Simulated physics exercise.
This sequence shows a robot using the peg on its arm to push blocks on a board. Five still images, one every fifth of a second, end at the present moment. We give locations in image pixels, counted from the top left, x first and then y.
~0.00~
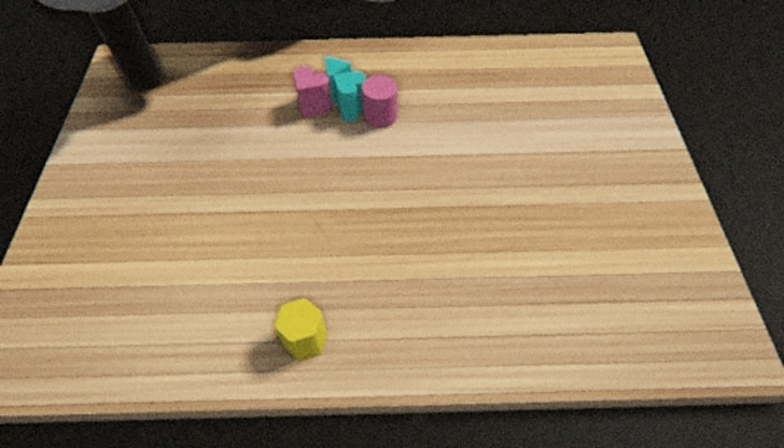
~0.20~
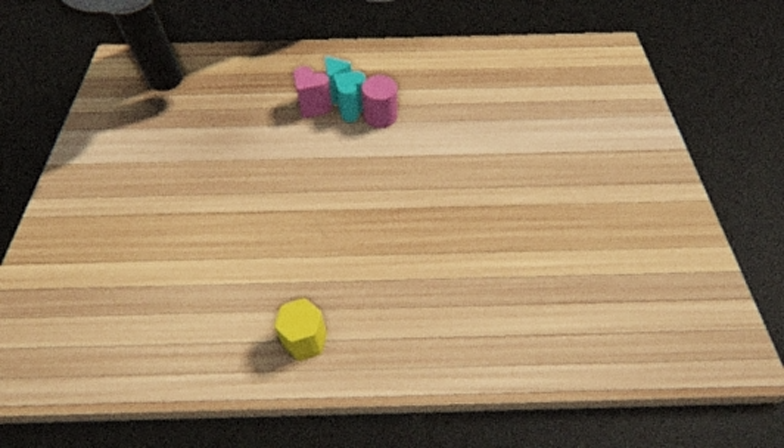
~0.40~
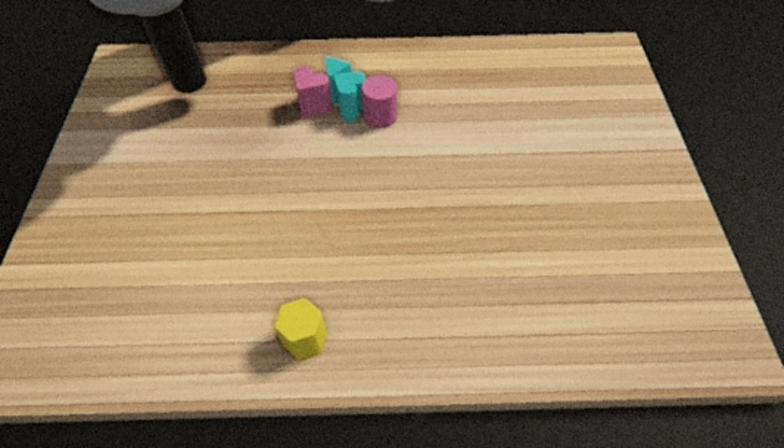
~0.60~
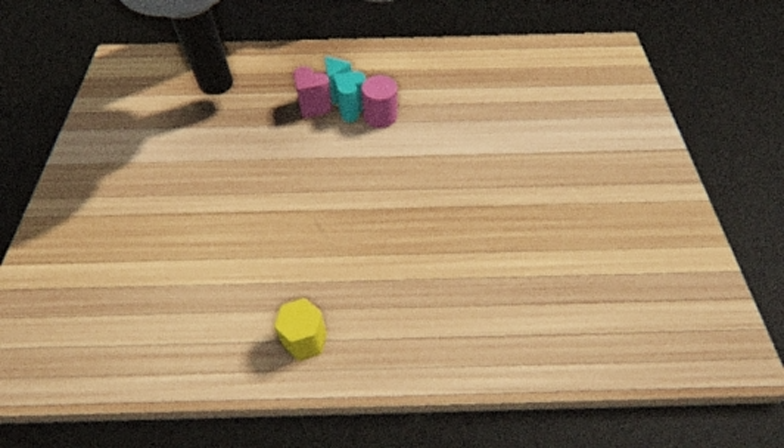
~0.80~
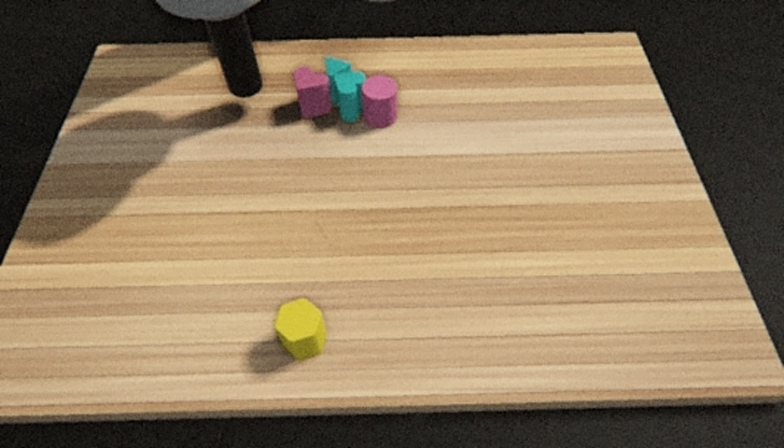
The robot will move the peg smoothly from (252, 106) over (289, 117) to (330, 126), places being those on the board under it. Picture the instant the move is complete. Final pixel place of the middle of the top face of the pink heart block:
Its top middle will sit at (332, 74).
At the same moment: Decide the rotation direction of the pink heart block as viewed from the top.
Viewed from above: Anti-clockwise.
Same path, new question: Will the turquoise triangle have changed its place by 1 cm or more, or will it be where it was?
Once the peg is done, the turquoise triangle is in a new spot.
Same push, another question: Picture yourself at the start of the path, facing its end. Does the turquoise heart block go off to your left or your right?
It moves left.
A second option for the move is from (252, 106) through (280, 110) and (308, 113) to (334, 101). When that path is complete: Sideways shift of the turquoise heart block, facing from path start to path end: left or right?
The shift goes left.
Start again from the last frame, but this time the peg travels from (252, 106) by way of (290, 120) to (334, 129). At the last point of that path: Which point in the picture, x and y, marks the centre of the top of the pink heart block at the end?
I expect it at (328, 77).
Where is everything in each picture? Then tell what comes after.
The first frame shows peg's lower end (145, 80); pink heart block (308, 77); turquoise triangle (335, 65); turquoise heart block (349, 81); pink cylinder (379, 87).
The second frame shows peg (166, 81); blocks still.
The third frame shows peg (190, 83); blocks still.
The fourth frame shows peg (217, 85); blocks still.
The fifth frame shows peg (246, 88); pink heart block (308, 77); turquoise triangle (335, 65); turquoise heart block (349, 81); pink cylinder (379, 87).
On the path given first. Halfway along, peg (286, 99); pink heart block (313, 78); turquoise triangle (337, 63).
At the end, peg (327, 107); pink heart block (332, 74), turned 65° anticlockwise; turquoise triangle (344, 54), turned 35° anticlockwise; turquoise heart block (361, 73), turned 40° clockwise; pink cylinder (385, 88).
